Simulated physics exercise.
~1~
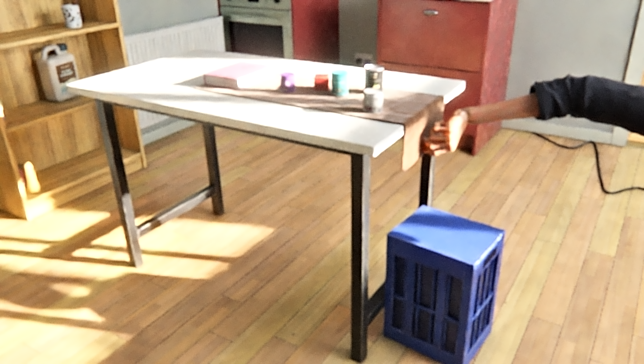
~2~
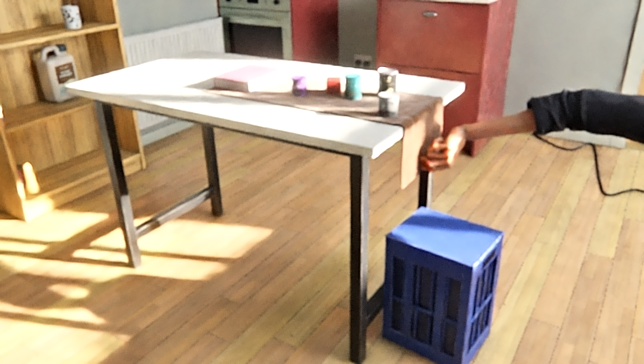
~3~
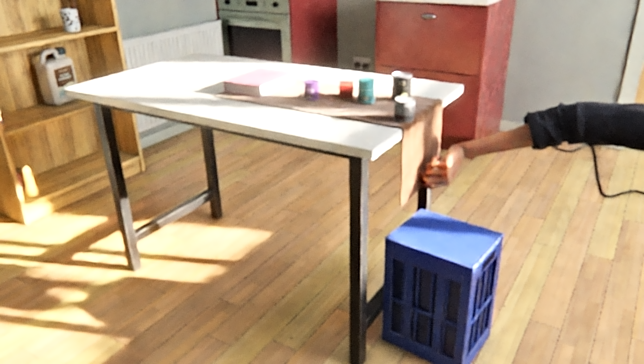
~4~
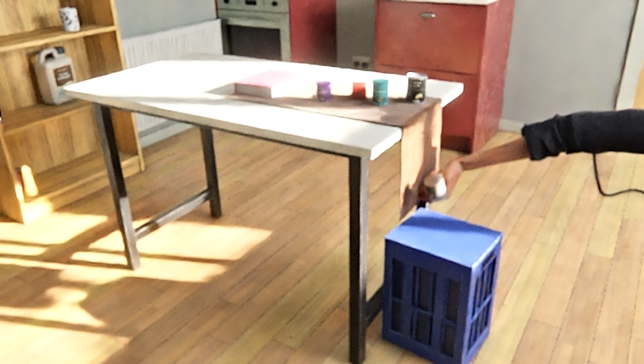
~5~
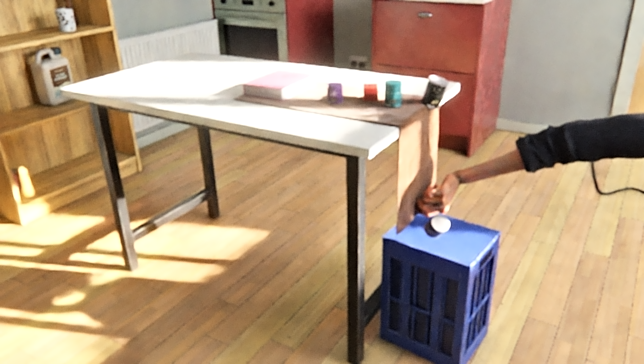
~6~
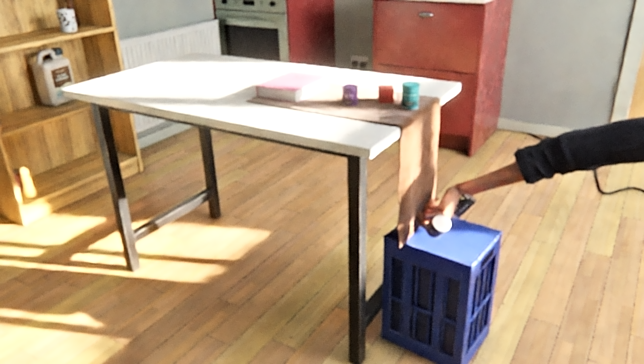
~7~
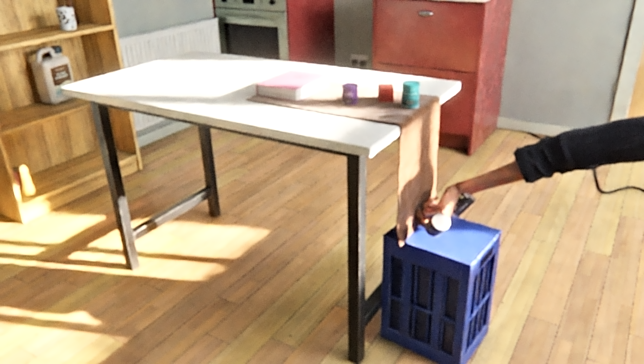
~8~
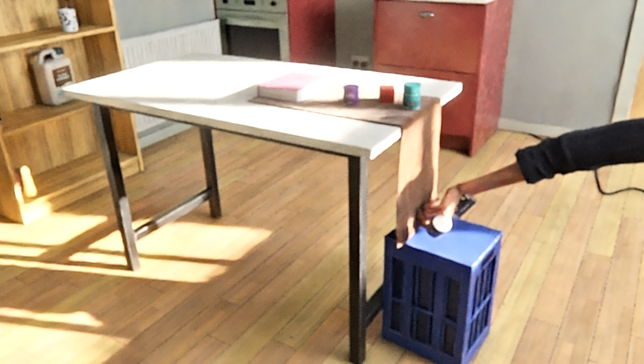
A white table stands on a sunlit wooden floor, seen from slightly above in a gently swaying view, with wooden shelves at left and red cabinets behind. A brown scarf runs along its top, carrying a flat pinkish block, a purple item, a red cube, a turquoise can, a black can and a grey pot. From the right, a dark-sleeved arm draws the hanging end down toward a blue crate. The grey pot drops off the edge first, then the black can tips and follows. The hand stops at the crate, both fallen things beside it, while the rest stay on the table.
